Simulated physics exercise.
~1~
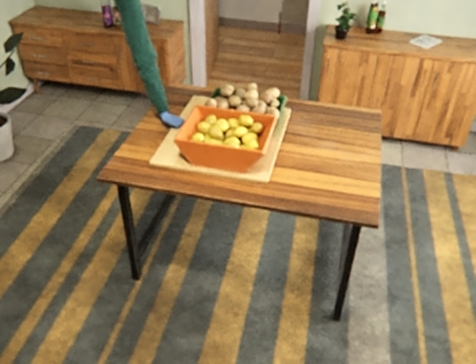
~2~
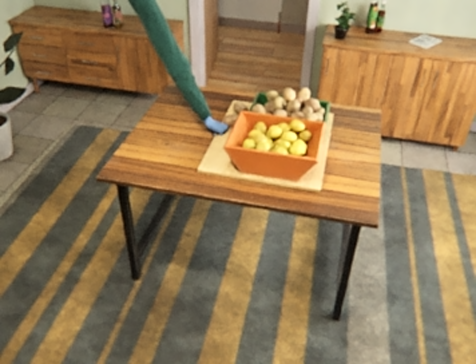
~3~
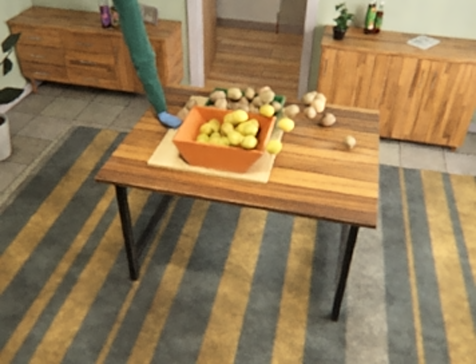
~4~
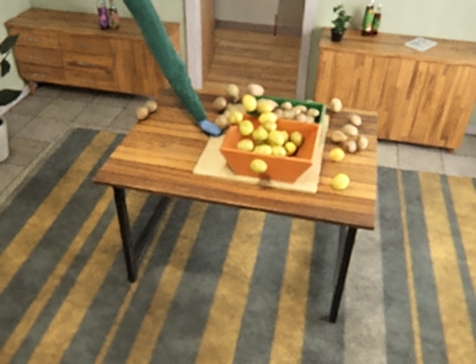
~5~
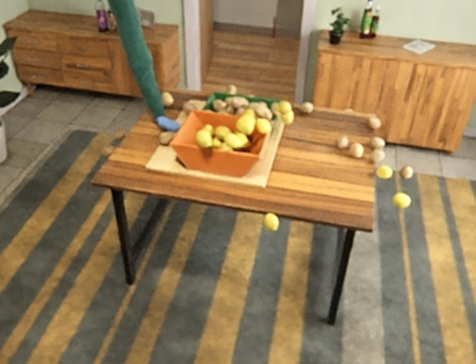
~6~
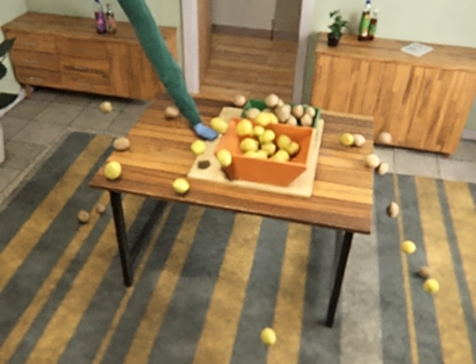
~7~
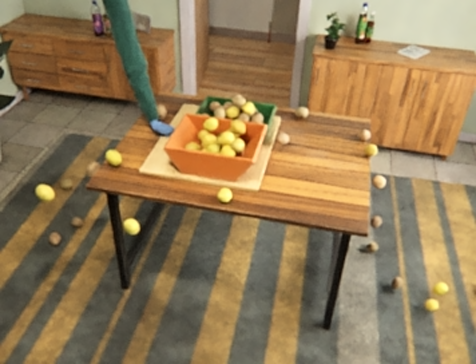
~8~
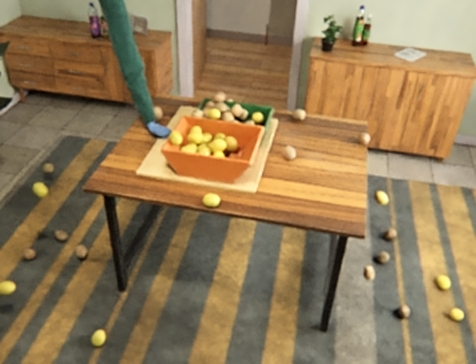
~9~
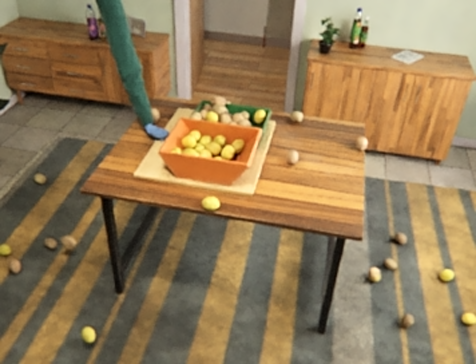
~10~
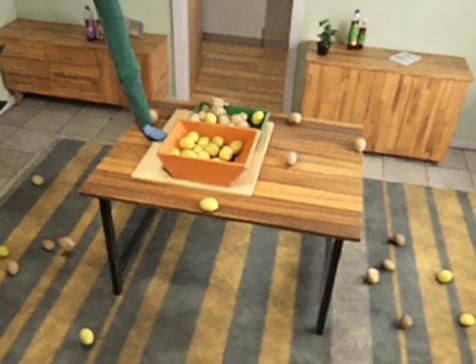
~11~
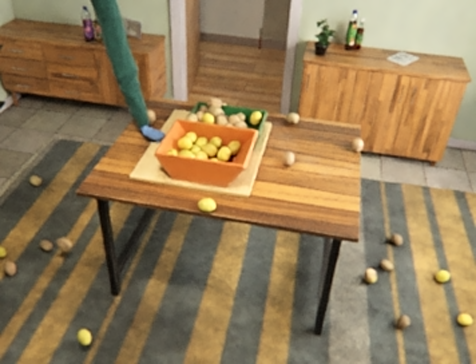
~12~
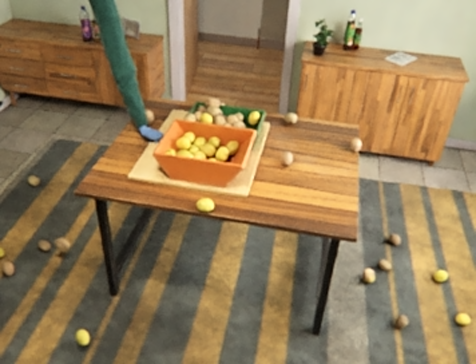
In this clip, a green arm with a blue tip slides a board holding an orange box of lemons and a green box of potatoes back and forth across a wooden table, scattering both onto the tabletop and rug, until the board rests with both boxes still partly filled.
